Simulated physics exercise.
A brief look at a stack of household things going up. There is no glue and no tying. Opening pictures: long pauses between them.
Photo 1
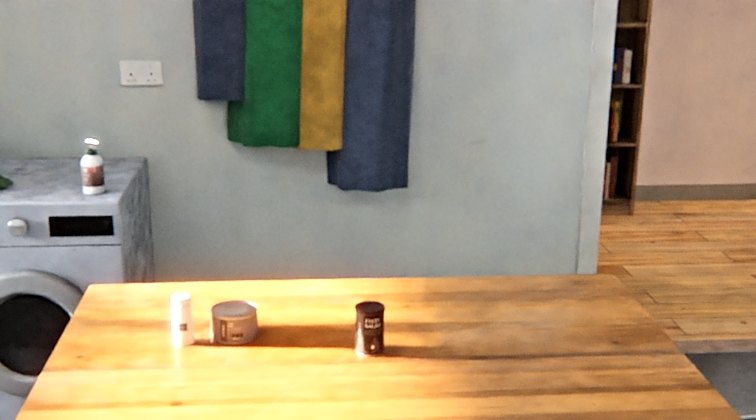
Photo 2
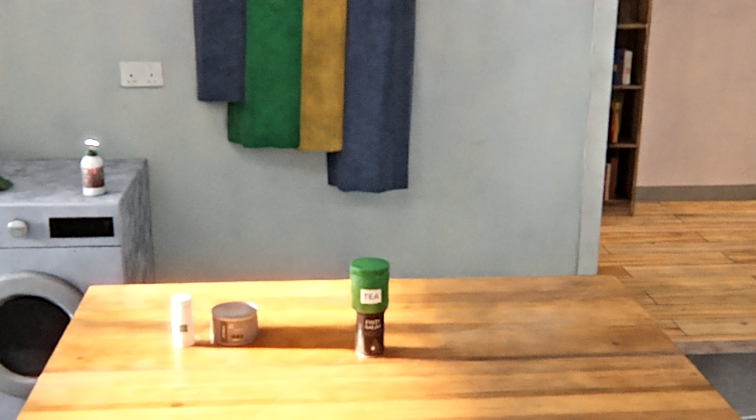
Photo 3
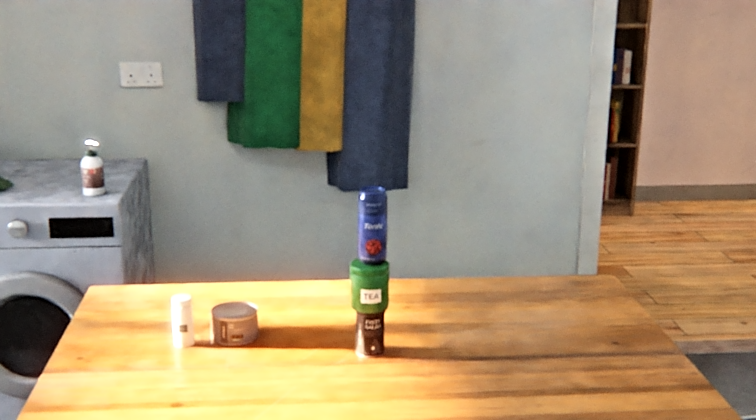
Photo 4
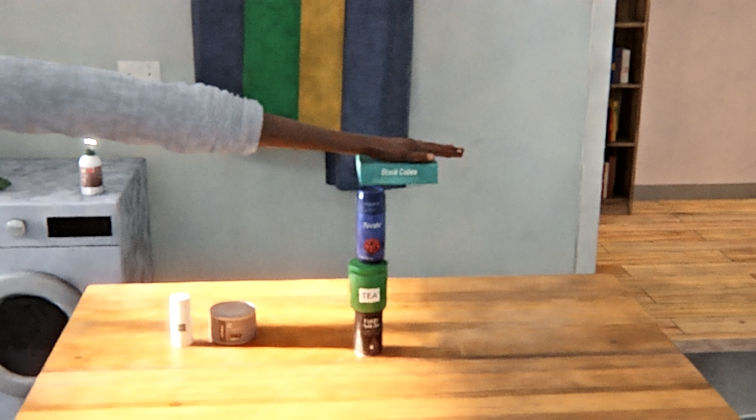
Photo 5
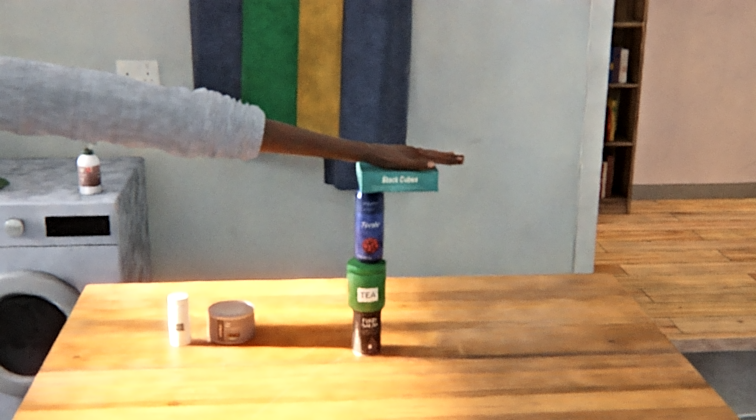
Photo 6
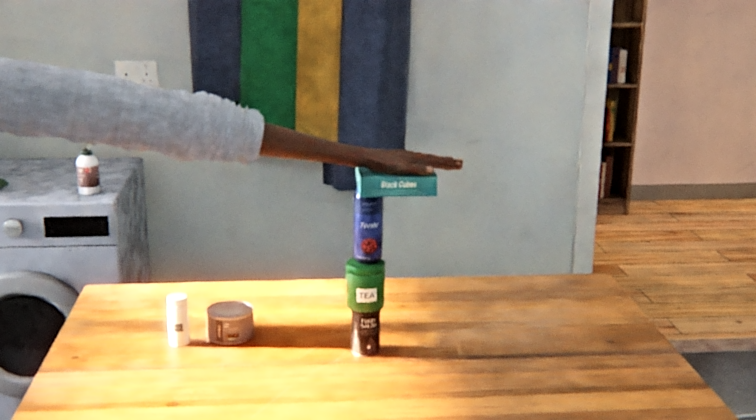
A grey-sleeved arm lowering a turquoise packet onto a blue can, stacked after a green tea jar on a black tin.
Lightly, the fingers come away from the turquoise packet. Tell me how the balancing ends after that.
It ends with a fall.
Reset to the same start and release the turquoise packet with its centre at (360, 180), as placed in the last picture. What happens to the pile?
The pile remains standing.
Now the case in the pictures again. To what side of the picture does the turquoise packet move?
Rightward.
Then, 0.50 s on from there, turquoise packet now fallen.
Then, 0.70 s on from there, things are still on the move.
In the end, fallen, turquoise packet; the other 5 unmoved. At the end, from the last picture's camera, turquoise packet near (494, 337). The pile comes apart.
